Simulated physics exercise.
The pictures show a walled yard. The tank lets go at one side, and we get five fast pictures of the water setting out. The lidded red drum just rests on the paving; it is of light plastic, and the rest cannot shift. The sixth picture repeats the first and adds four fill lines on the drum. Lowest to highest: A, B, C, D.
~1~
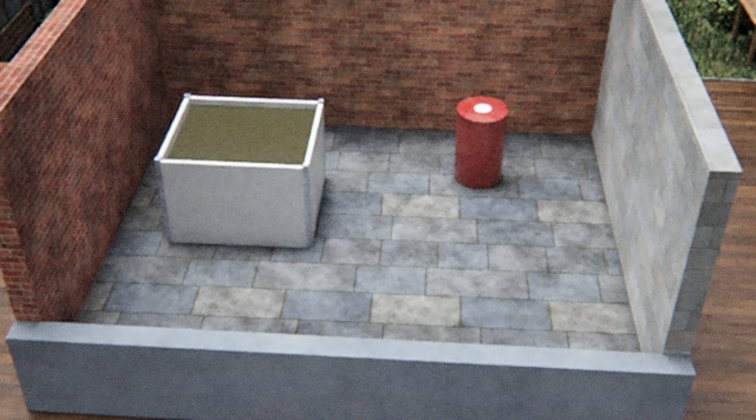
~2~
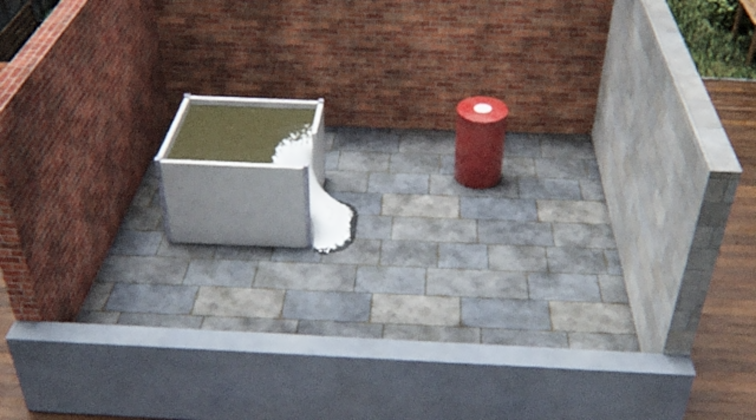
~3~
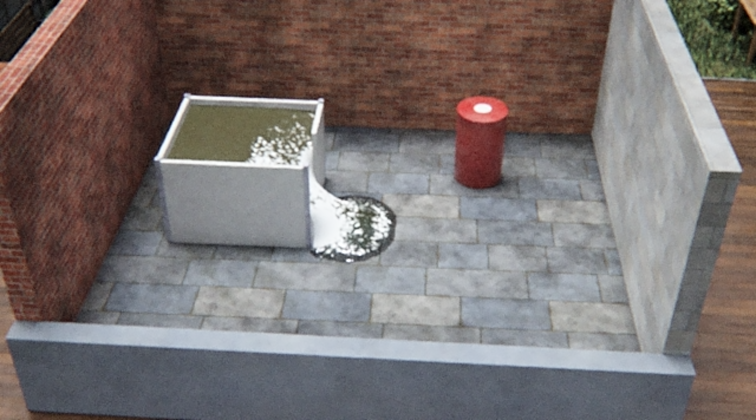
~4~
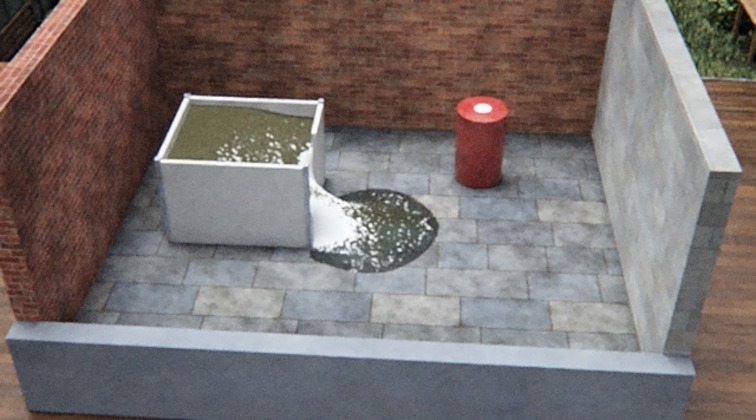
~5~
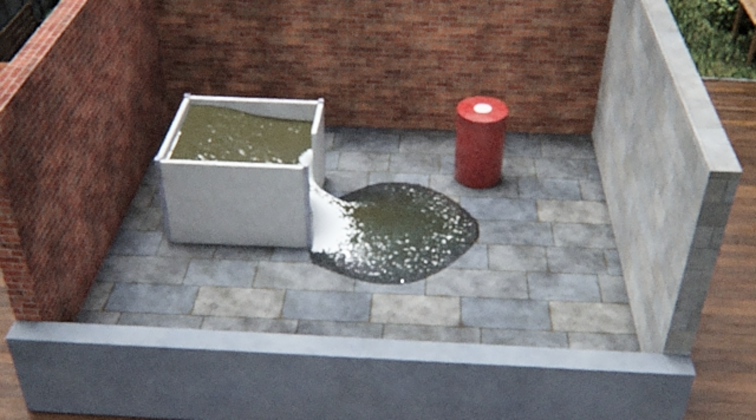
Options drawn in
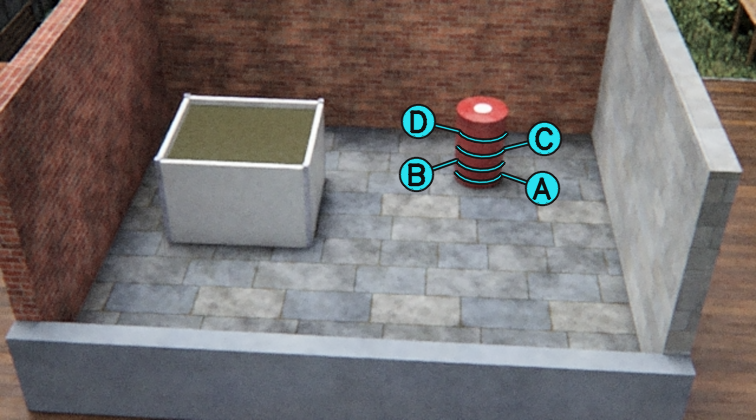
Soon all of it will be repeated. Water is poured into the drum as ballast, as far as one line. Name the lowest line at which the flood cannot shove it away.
That is level B.
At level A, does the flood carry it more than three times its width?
No, it does not.
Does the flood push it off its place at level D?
No, that is safe.
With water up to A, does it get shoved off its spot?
Yes, that goes wrong.
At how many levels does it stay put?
Three of the four.
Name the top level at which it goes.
Here it is level A.
On the marked copy, A at (479, 182); B at (480, 170); C at (481, 156); D at (482, 141); from the bottom up A, B, C, D.
With A, it is pushed about its own width away.
With B, it does not move.
With C, it does not move.
With D, it does not move.
